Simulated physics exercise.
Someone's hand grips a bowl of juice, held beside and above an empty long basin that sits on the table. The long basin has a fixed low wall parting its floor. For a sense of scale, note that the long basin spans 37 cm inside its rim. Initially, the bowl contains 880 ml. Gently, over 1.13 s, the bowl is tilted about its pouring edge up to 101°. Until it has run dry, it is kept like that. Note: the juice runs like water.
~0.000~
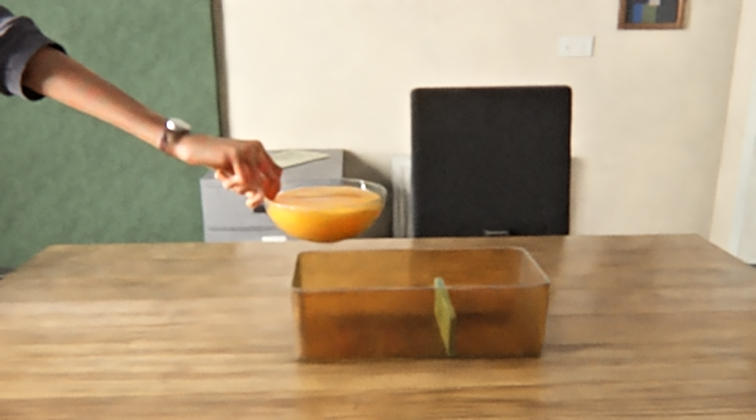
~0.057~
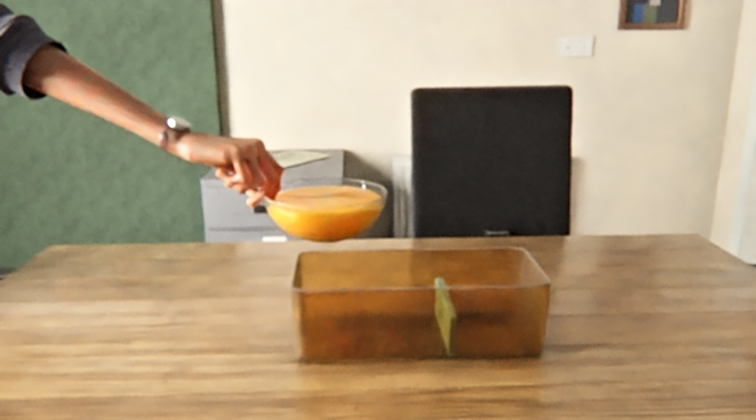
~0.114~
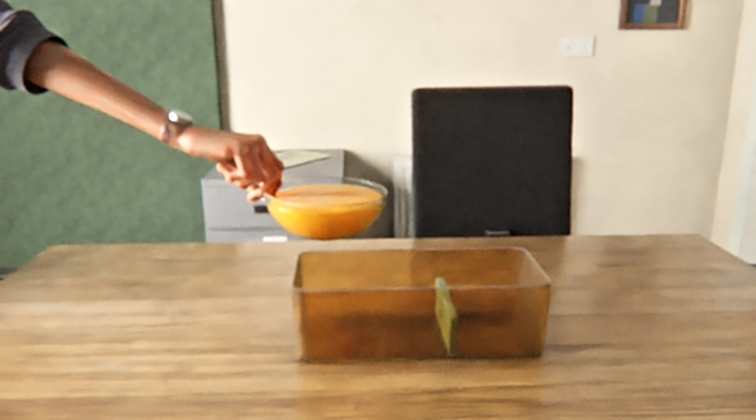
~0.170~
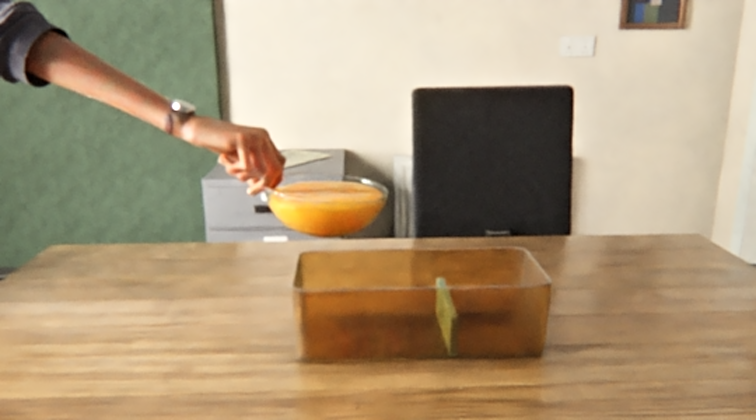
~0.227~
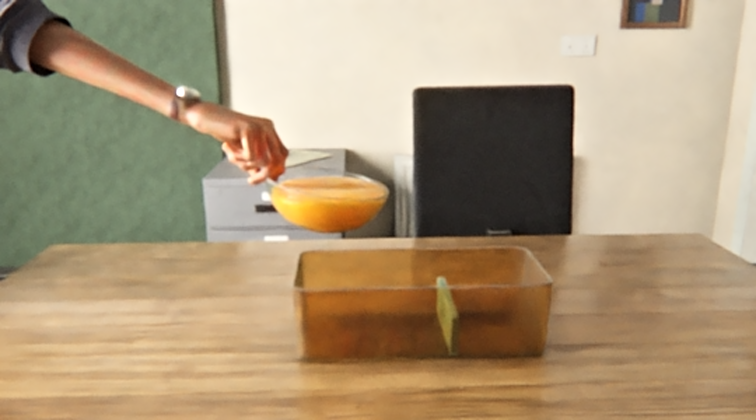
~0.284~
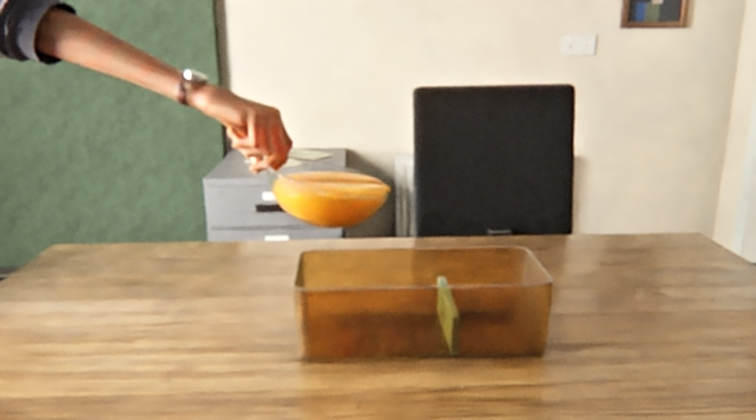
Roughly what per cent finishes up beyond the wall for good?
Roughly 75 per cent.
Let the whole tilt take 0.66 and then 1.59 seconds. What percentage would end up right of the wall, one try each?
65 and 65 %.
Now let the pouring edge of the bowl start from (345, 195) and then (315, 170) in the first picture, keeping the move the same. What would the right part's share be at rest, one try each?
In order, 0 and 5 per cent.
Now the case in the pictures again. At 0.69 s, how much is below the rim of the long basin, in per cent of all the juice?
About 24 per cent.
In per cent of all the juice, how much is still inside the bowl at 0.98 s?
Share remaining: Approx. 0 %.
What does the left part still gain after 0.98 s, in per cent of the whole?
I'd put it at some 4 percent.
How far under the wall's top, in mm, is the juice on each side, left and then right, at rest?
Measured: Left around 56 mm, right around 28 mm.
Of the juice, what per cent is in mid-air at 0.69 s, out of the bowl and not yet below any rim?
Share: Roughly 46 per cent.
Then, 0.69 s in, the tilt is 67° and 31 per cent is still to pour, 13 is left of the wall and 11 right of it.
Then, 0.98 s in, the tilt is 97° and 0 per cent is still to pour, 20 is left of the wall and 74 right of it.
Then, 1.29 s in, the tilt is 101° and 0 per cent is still to pour, 24 is left of the wall and 75 right of it.
Then, 1.63 s in, the tilt is 101° and 0 per cent is still to pour, 24 is left of the wall and 75 right of it.
Finally, 24 per cent lies left of the wall, 75 right of it and 1 outside.
